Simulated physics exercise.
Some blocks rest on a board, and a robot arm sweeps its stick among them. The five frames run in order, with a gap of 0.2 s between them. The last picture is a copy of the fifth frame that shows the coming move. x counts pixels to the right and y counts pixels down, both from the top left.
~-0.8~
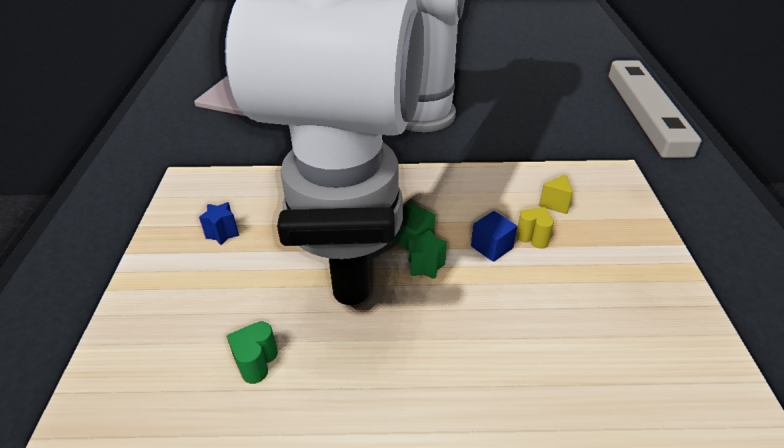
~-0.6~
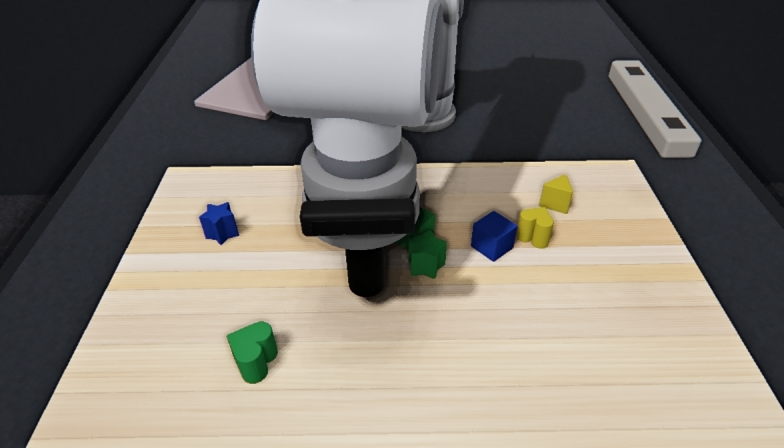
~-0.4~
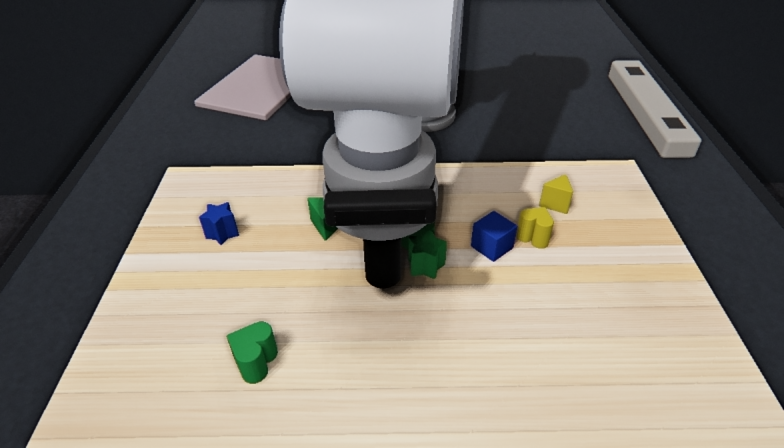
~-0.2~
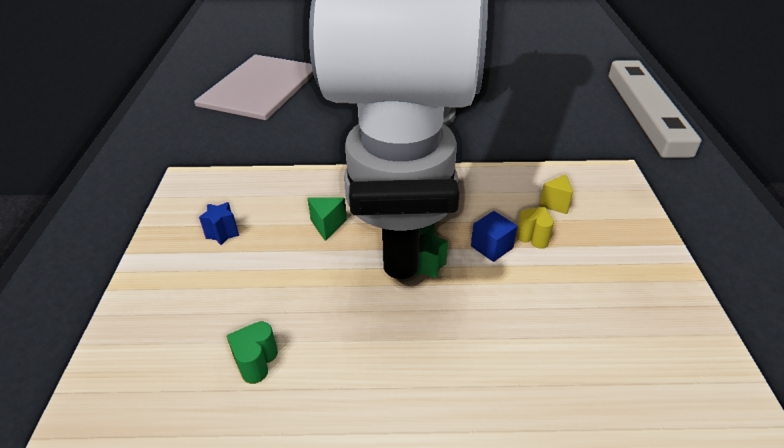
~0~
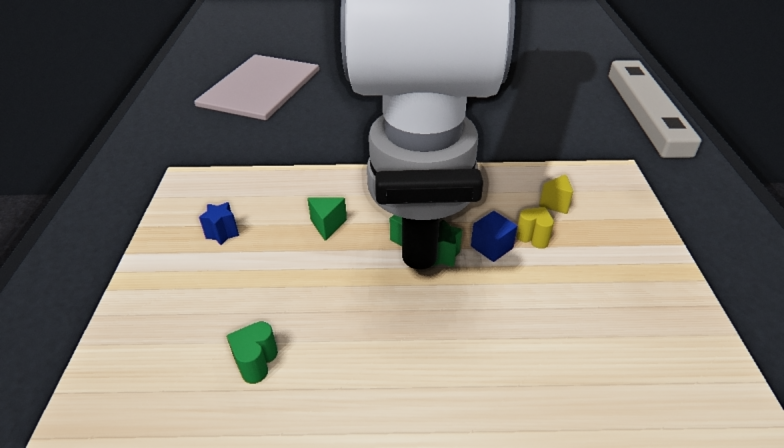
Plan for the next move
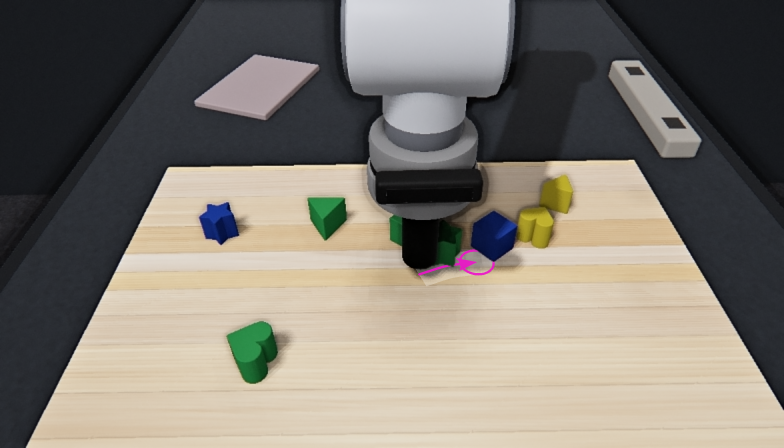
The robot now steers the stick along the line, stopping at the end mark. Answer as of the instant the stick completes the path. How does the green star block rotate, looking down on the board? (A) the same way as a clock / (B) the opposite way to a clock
B: The opposite way to a clock.
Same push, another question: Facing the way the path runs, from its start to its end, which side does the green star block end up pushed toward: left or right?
That's a shift to the left.
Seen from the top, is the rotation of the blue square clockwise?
The answer is yes.
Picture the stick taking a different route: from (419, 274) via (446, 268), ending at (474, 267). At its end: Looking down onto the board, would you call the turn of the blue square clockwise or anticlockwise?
Seen from above, its turn is clockwise.
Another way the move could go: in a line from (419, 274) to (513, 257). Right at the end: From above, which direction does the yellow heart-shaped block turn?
From overhead, the rotation is clockwise.
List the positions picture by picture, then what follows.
The first frame shows lower end of the stick at (351, 292), tops of blocks, green square at (413, 216), green star block at (427, 243), blue square at (496, 224).
The second frame shows stick at (367, 284), blocks as before.
The third frame shows stick at (383, 276), blocks as before.
The fourth frame shows stick at (401, 267), blocks as before.
The fifth frame shows stick at (420, 257), green square hidden, green star block at (443, 232), blue square at (496, 224).
The drawn path runs from (419, 274) over (438, 268) and (457, 264) to (477, 262).
On the path given first. Halfway along, stick at (449, 249); green star block at (459, 221), turned 40° anticlockwise.
At the end, stick at (479, 245); green square not moved; green star block at (467, 219), turned 90° anticlockwise; blue square at (502, 220), turned 35° clockwise.
